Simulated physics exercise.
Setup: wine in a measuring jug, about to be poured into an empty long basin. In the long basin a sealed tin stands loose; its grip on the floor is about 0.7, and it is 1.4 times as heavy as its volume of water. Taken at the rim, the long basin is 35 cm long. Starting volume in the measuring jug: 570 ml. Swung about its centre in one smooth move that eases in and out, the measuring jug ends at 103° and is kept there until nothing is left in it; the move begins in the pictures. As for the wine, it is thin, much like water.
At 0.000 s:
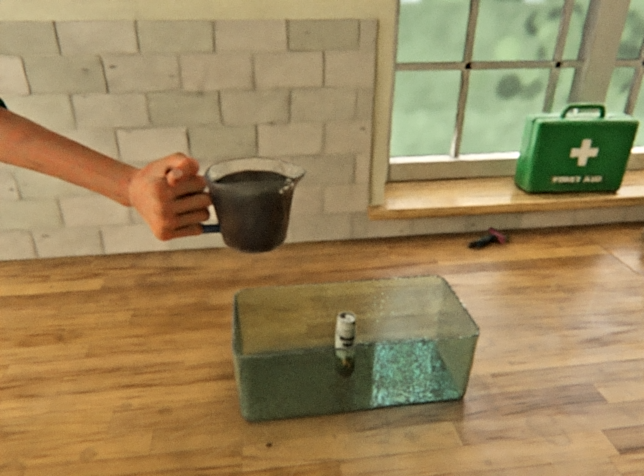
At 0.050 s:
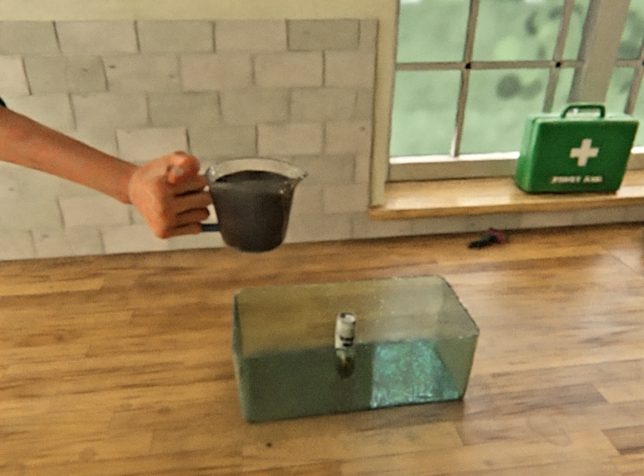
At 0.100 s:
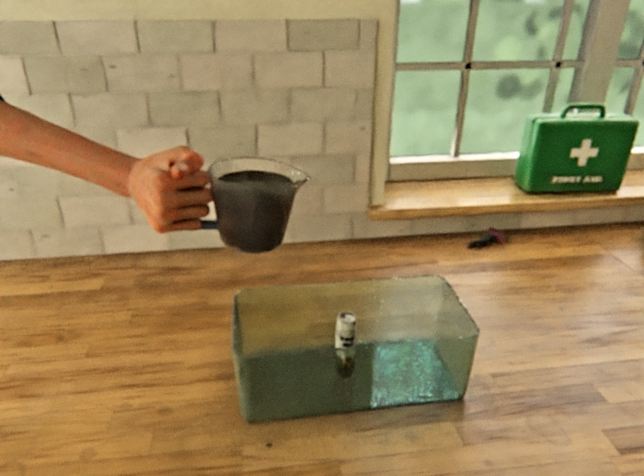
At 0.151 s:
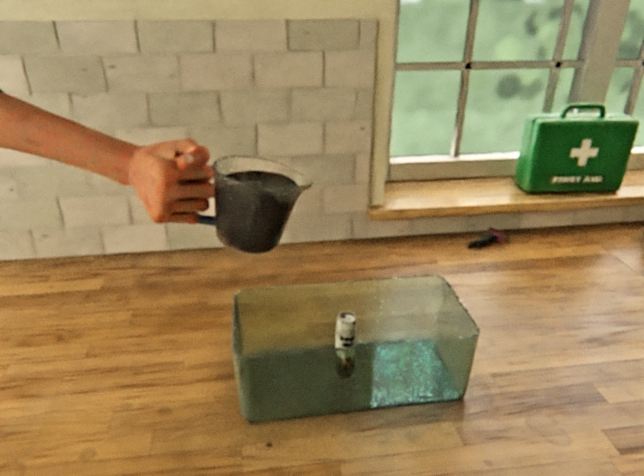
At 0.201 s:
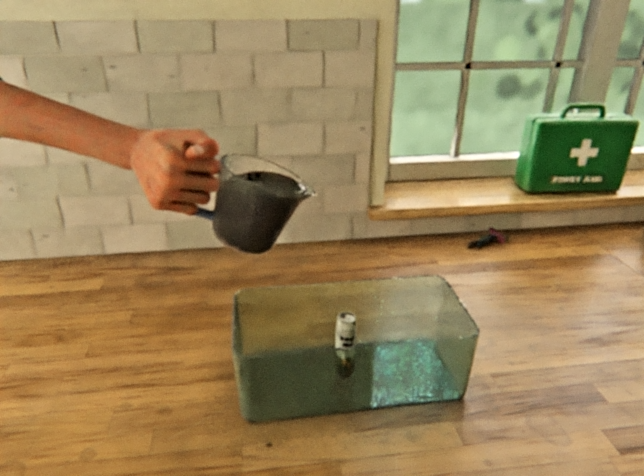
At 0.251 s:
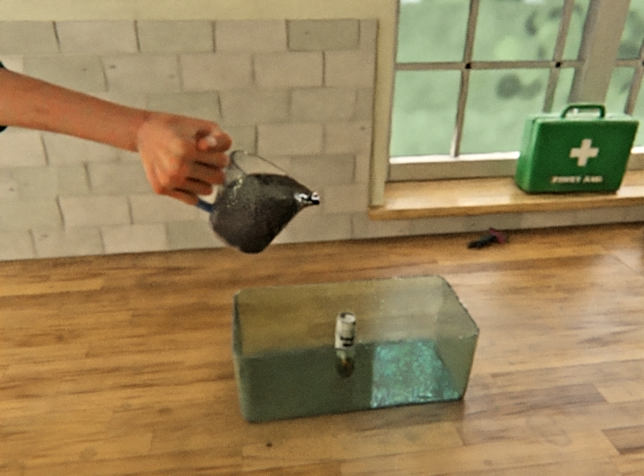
A hand tilts a glass jug of dark liquid rightward above a clear rectangular basin.
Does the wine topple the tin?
My bet is it capsizes.
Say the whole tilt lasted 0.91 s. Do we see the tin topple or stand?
Well, the tin simply holds firm.
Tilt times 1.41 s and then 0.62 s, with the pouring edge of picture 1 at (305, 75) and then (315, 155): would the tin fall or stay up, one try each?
Trial 1 - tin stays standing; trial 2 - tin stays standing.
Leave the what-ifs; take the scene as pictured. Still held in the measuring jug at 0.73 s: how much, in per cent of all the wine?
6 per cent or thereabouts.
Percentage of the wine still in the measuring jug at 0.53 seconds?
About 42 per cent.
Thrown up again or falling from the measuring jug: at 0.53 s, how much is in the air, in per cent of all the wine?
Roughly 38 percent.
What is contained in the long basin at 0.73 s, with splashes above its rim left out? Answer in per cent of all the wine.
Roughly 80 per cent.
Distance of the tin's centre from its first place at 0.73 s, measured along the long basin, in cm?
Close to 0 cm.
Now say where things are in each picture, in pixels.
It leans 0°; its right rim is at (307, 171); the wine meets the walls at (211, 183) and (294, 179); the long basin's rim runs from (234, 322) to (461, 303); the tin's top is at (346, 320), in the first picture.
It leans 1°; its right rim is at (308, 172); the wine meets the walls at (212, 183) and (294, 180), in the second picture.
It leans 6°; its right rim is at (310, 176); the wine meets the walls at (213, 182) and (296, 181), in the third picture.
It leans 12°; its right rim is at (313, 183); the wine meets the walls at (217, 181) and (299, 182), in the fourth picture.
It leans 21°; its right rim is at (316, 191); the wine meets the walls at (219, 185) and (307, 186), in the fifth picture.
It leans 32°; its right rim is at (317, 202); the wine meets the walls at (219, 192) and (313, 195); 2 per cent is over the edge, in the sixth picture.
After 0.53 s the tilt is 92° and 42 per cent is still to pour; the tin stands where it began.
After 0.73 s the tilt is 103° and 6 per cent is still to pour; the tin stands where it began.
After 0.94 s the tilt is 103° and 0 per cent is still to pour; the tin leans 22°.
After 1.17 s the tilt is 103° and 0 per cent is still to pour; the tin lies on its side.
In the end the tin lies on its side.
